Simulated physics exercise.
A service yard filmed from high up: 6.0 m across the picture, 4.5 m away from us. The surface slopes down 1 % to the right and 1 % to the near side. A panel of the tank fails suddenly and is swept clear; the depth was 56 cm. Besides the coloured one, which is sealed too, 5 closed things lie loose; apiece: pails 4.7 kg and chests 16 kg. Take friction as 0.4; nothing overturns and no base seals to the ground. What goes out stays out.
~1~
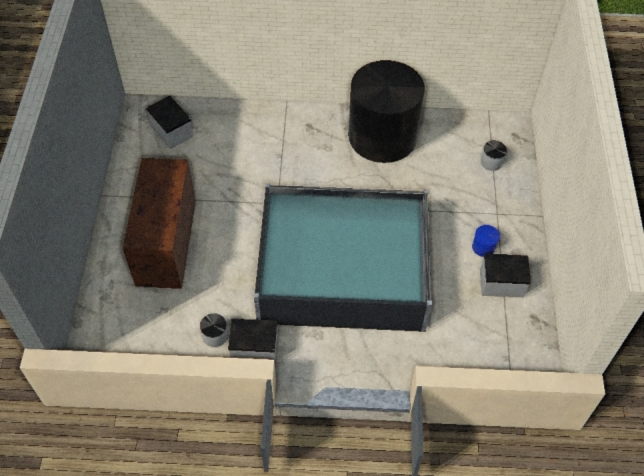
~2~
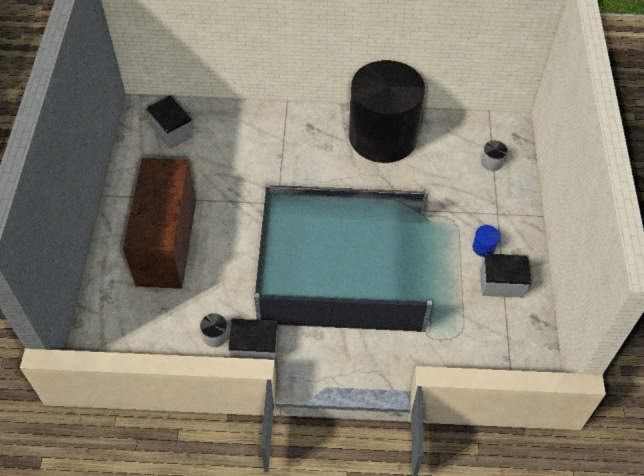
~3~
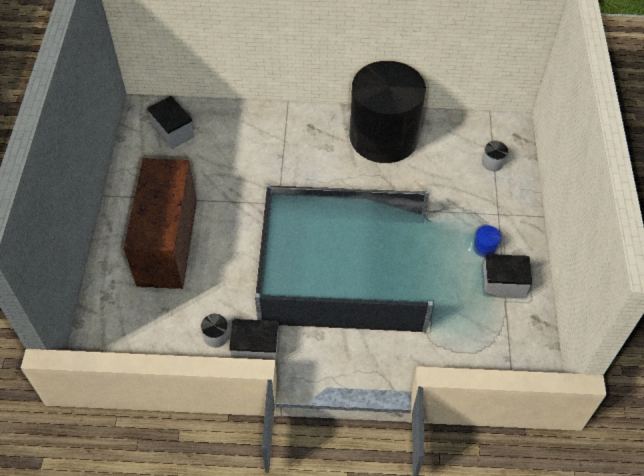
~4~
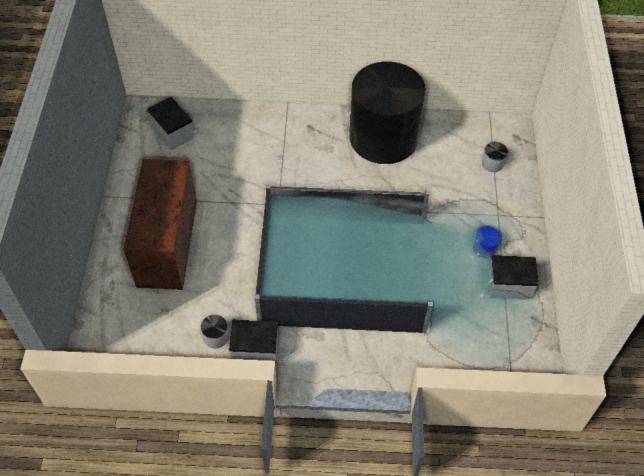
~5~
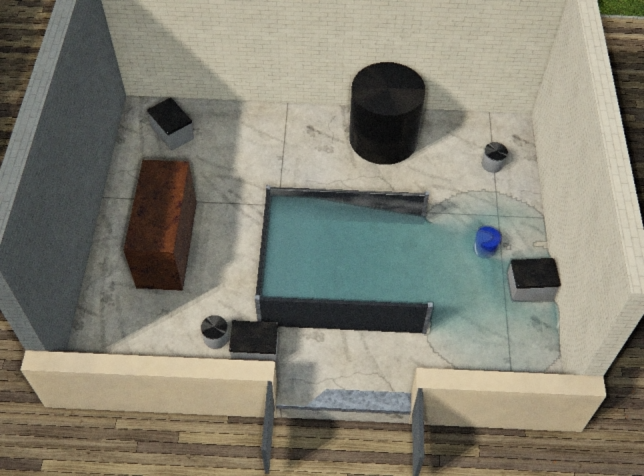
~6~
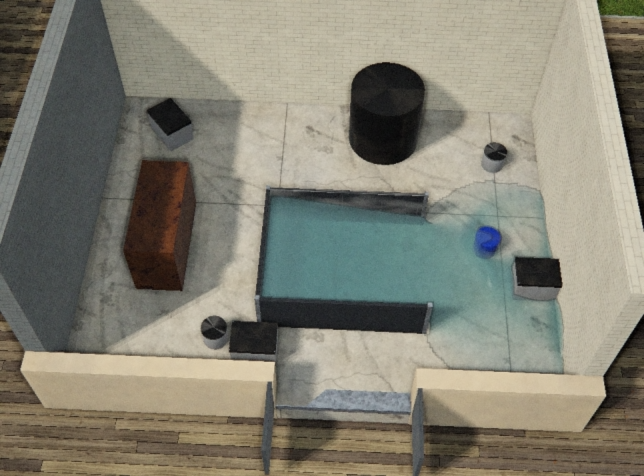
In a walled yard with a pale stone floor, a square tank of blue-green water stands among scattered containers until its right side opens. Water spreads rightward across the floor and surrounds the blue pail, which stays in place, while the dark-topped box beside it slides a short way right.
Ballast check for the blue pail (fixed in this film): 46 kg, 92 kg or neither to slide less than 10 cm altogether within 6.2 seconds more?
Verdict: Only the higher weight holds it.
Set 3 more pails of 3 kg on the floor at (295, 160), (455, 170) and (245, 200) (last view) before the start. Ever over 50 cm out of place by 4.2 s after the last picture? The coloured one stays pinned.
In that order: Under, more, less.
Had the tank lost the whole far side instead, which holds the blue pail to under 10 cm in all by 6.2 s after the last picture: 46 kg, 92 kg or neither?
Then the lower weight is enough.
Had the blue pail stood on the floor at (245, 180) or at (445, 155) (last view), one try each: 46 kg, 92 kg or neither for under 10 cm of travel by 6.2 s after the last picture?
In that order: The smaller is enough; the smaller is enough.
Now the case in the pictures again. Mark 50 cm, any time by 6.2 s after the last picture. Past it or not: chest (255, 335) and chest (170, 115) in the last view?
In turn: More, short of it.
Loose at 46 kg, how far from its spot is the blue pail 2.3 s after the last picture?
About 30 cm.
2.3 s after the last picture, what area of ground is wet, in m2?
Some 14 m2.
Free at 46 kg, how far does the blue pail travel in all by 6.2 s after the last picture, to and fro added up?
Some 30 cm in all.
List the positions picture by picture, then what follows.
In the first picture, the blue pail at (487, 235) rests on the ground; water covers 3.1 m2; 0 of 6 have shifted.
In the second picture, the blue pail at (488, 235), on the bottom; 3.9 m2 under water; 0 of 6 have shifted.
In the third picture, the blue pail at (488, 235), on the bottom; water covers 4.9 m2; 0 of 6 have shifted.
In the fourth picture, the blue pail at (488, 236), on the bottom; water covers 6.0 m2; 1 of 6 have shifted.
In the fifth picture, the blue pail at (488, 236) rests on the ground; 7.2 m2 under water; 1 of 6 have shifted.
In the sixth picture, the blue pail at (488, 237) rests on the ground; 7.8 m2 under water; 1 of 6 have shifted.
Then, 0.6 s after the last picture the blue pail would be 22 cm from its start with 46 kg and 0 cm from its start with 92 kg; 15 cm of water round it then.
Then, 2.3 s after the last picture the blue pail would be 34 cm from its start with 46 kg and 0 cm from its start with 92 kg; 14 cm of water round it then.
Then, 4.2 s after the last picture the blue pail would be 34 cm from its start with 46 kg and 0 cm from its start with 92 kg; 11 cm of water round it then.
Then, 6.2 s after the last picture the blue pail would be 34 cm from its start with 46 kg and 0 cm from its start with 92 kg; 10 cm of water round it then.
